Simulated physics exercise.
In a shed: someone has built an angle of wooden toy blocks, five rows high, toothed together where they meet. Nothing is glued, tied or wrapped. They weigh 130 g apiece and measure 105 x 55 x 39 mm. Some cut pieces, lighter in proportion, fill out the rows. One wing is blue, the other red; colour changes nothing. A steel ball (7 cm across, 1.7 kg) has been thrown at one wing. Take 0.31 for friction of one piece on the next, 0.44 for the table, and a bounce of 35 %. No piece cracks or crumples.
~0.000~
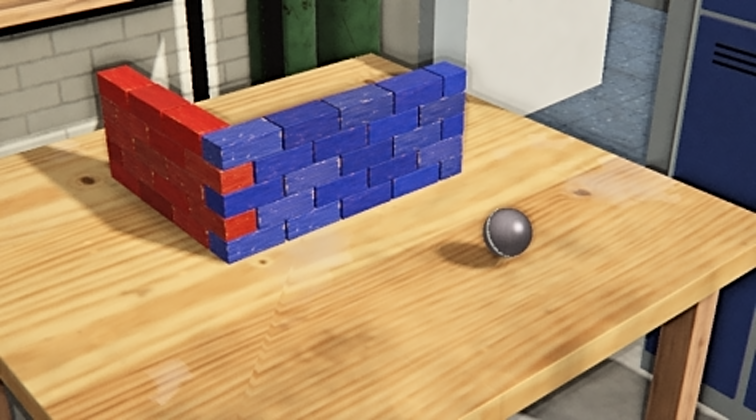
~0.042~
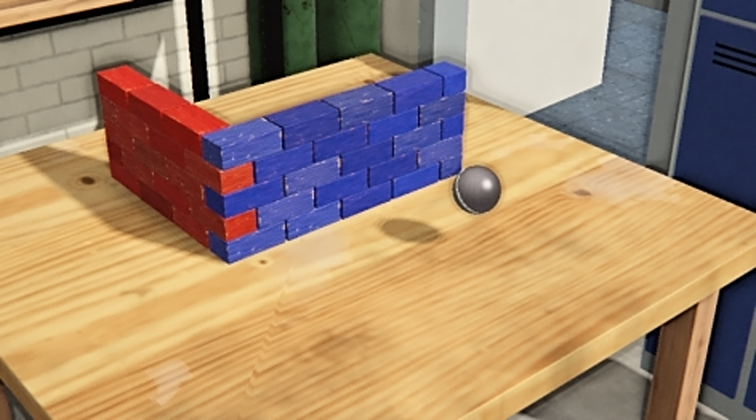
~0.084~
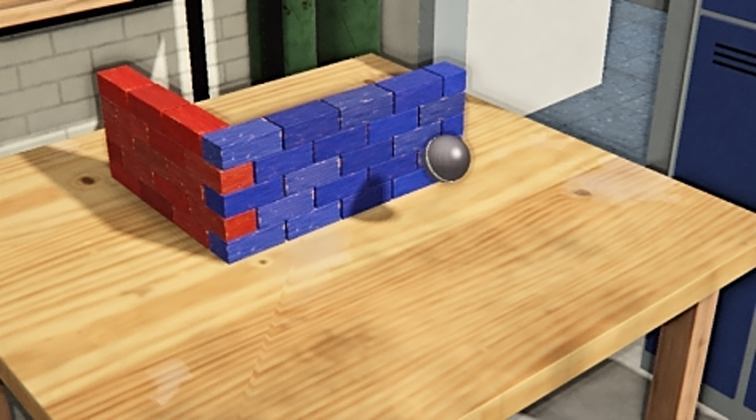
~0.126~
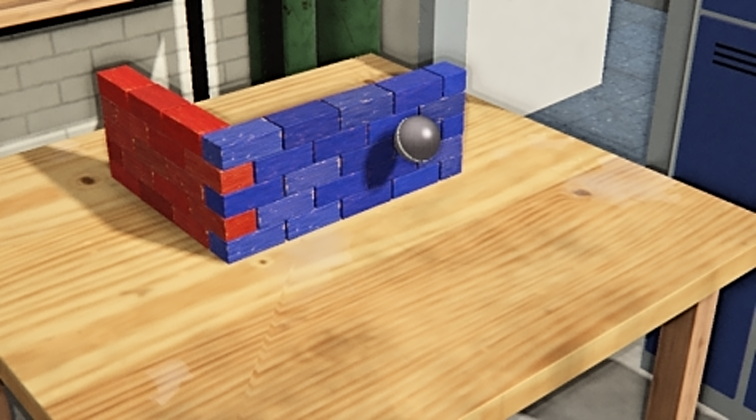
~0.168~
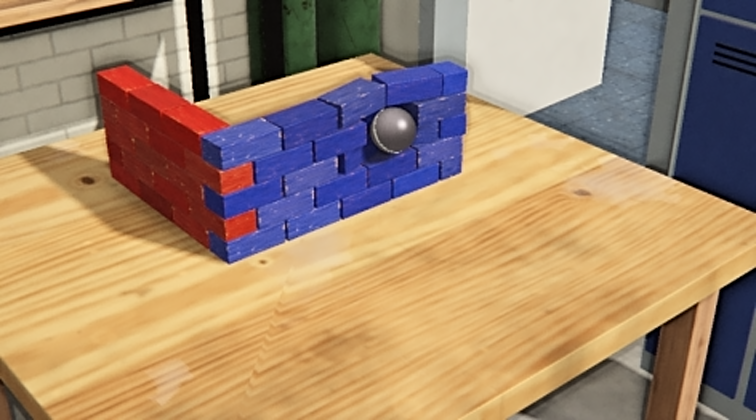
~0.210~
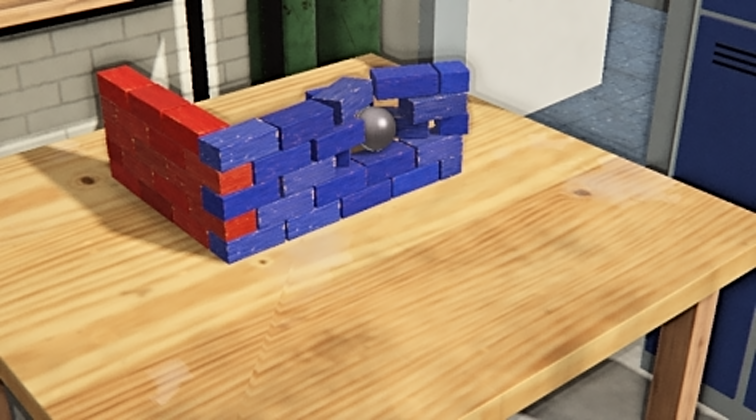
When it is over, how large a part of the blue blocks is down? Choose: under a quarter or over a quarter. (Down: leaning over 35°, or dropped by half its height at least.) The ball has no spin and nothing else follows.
Over a quarter of them.
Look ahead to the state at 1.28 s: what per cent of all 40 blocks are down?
25 per cent by then.
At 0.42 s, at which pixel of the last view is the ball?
Around (305, 129).
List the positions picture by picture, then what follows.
In the first frame (pixels give the middle of a visible side), ball (508, 233) 22 cm from contact, 2.0 m/s; top blue block (420, 96); top red block (196, 118); none has stirred.
The second frame shows ball (477, 190) 16 cm from contact, 1.8 m/s; top blue block (420, 96).
The third frame shows ball (447, 159) 9 cm from contact, 1.7 m/s; top blue block (420, 96).
The fourth frame shows ball (417, 139) 22 mm from contact, 1.6 m/s; top blue block (420, 96).
The fifth frame shows ball (393, 130) after contact, 1.2 m/s; top blue block (415, 91) 12 mm from its place; movement in 7 of them.
The sixth frame shows ball (374, 128) after contact, 1.1 m/s; top blue block (407, 87) 3° from how it stood; top red block (196, 118); movement in 12 of them.
After 0.28 s, ball still moving; 1 of the 23 blue blocks down (1 of 40 in all colours); top blue block 12° from how it stood.
After 0.42 s, ball still moving; 7 of the 23 blue blocks down (7 of 40 in all colours); top blue block 32° from how it stood, 54 mm lower.
After 0.68 s, ball still moving; 10 of the 23 blue blocks down (10 of 40 in all colours); top blue block on its side.
After 1.28 s, ball still moving; 10 of the 23 blue blocks down (10 of 40 in all colours); top blue block upside down.
In the end (1.7 s), ball rolling away; 10 of the 23 blue blocks down (10 of 40 in all colours); top blue block upside down; top red block unmoved. That is 43 per cent. From the last view, middles, top blue block near (392, 102), top red block near (197, 130).
